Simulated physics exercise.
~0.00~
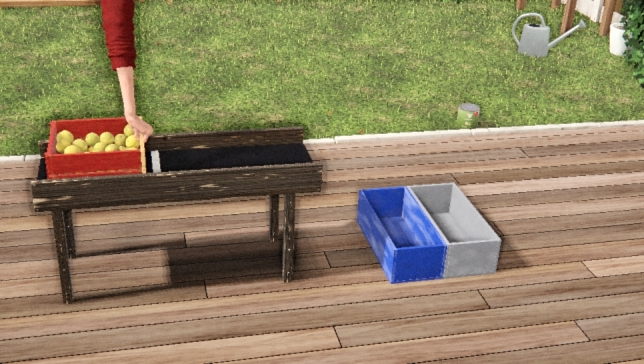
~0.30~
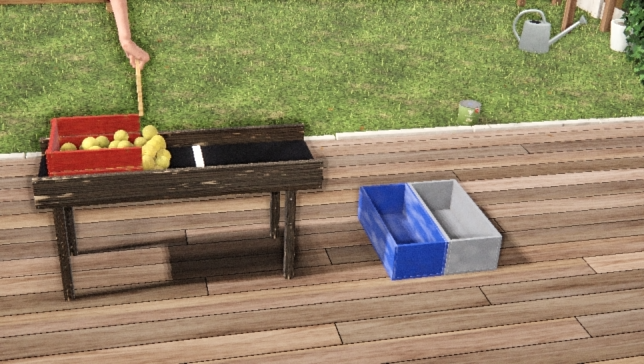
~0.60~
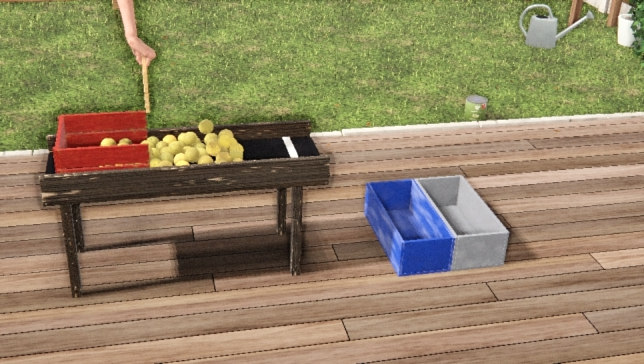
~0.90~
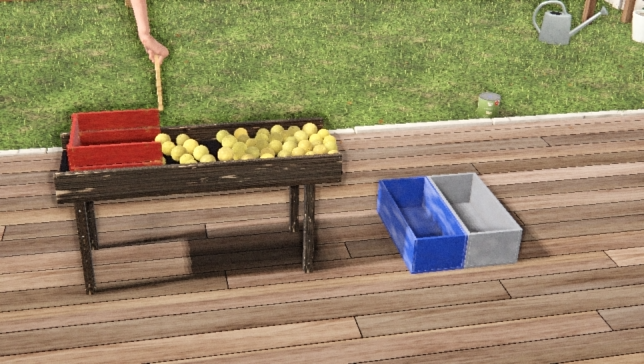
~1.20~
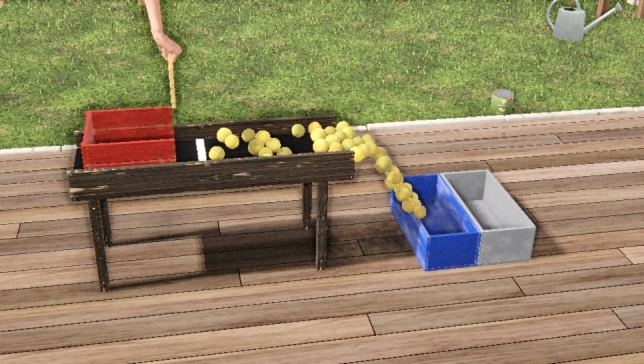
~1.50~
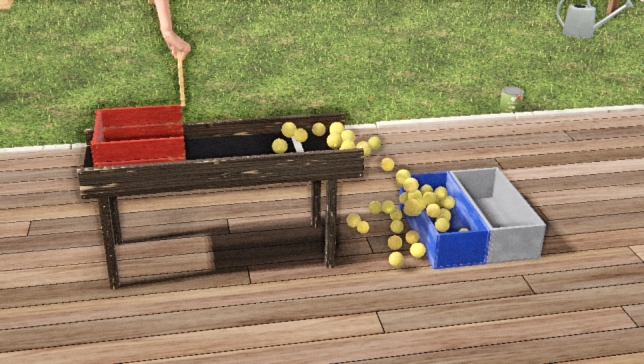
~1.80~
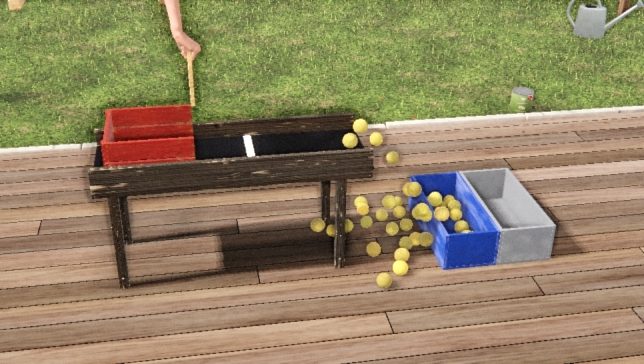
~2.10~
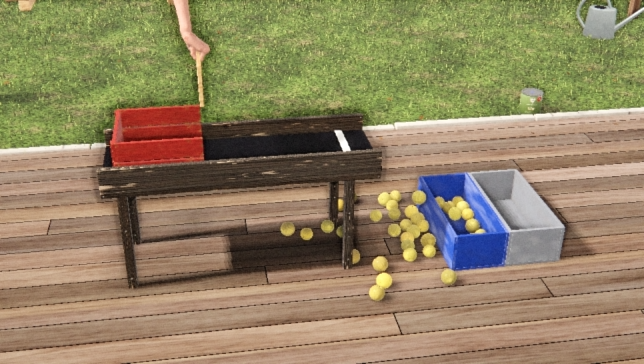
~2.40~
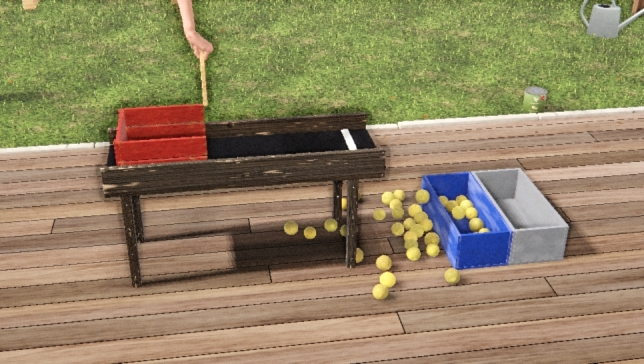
On a wooden deck beside a lawn, a hand lifted the gate of a red pen, and yellow apples rode a dark belt to the right and tumbled off its end, some landing in the blue box while more scattered across the boards, leaving the grey tote empty.
